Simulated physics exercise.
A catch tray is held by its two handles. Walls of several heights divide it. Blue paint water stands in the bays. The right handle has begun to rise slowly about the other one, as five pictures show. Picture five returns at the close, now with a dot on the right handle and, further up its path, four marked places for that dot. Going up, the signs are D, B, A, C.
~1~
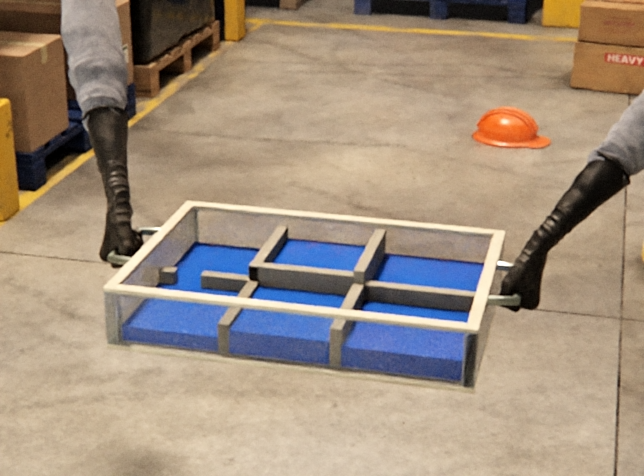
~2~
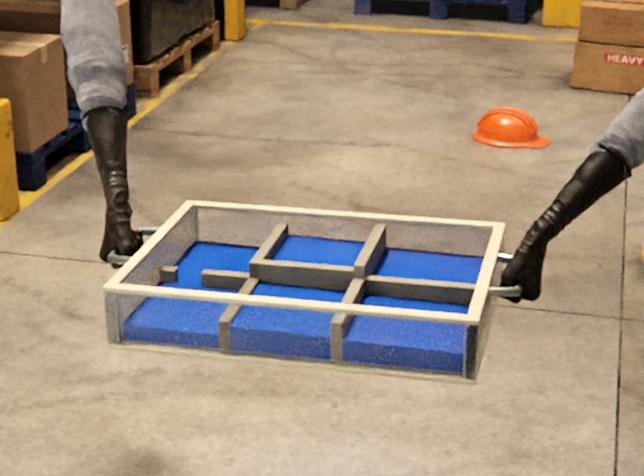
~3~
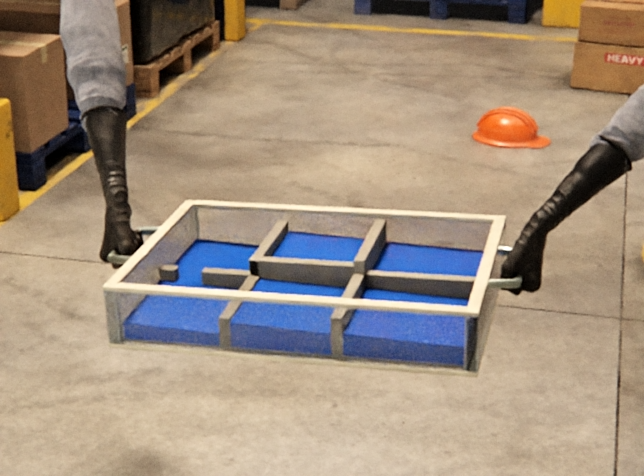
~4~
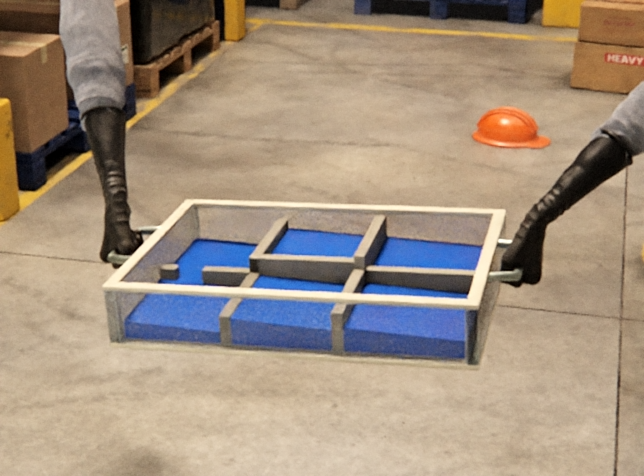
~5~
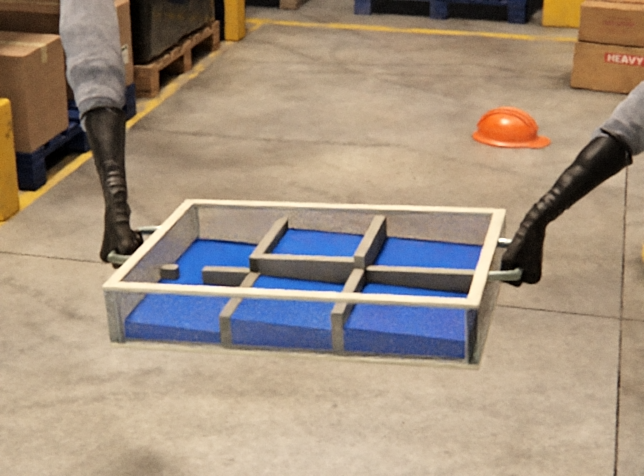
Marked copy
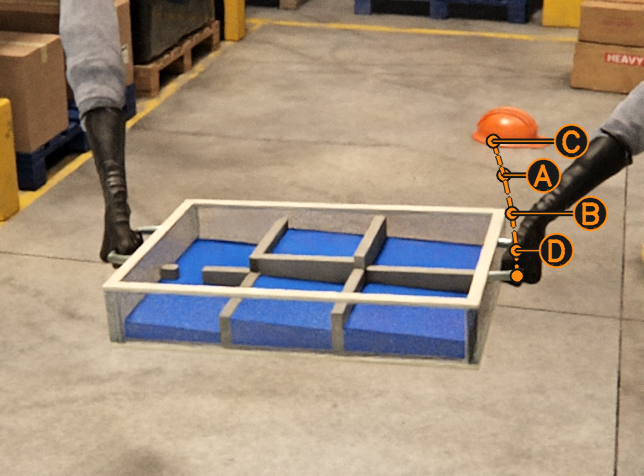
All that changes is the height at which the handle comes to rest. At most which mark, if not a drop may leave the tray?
That is mark C.
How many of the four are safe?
All four.
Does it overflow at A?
No, that is safe.
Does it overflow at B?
No, that is safe.
In orange, A at (503, 175); B at (512, 213); C at (493, 141); D at (516, 250).
If A is chosen, nothing spills; the back middle bay holds the most.
If B is chosen, nothing spills; the back middle bay holds the most.
If C is chosen, nothing spills; the back left bay holds the most.
If D is chosen, nothing spills; the back middle bay holds the most.
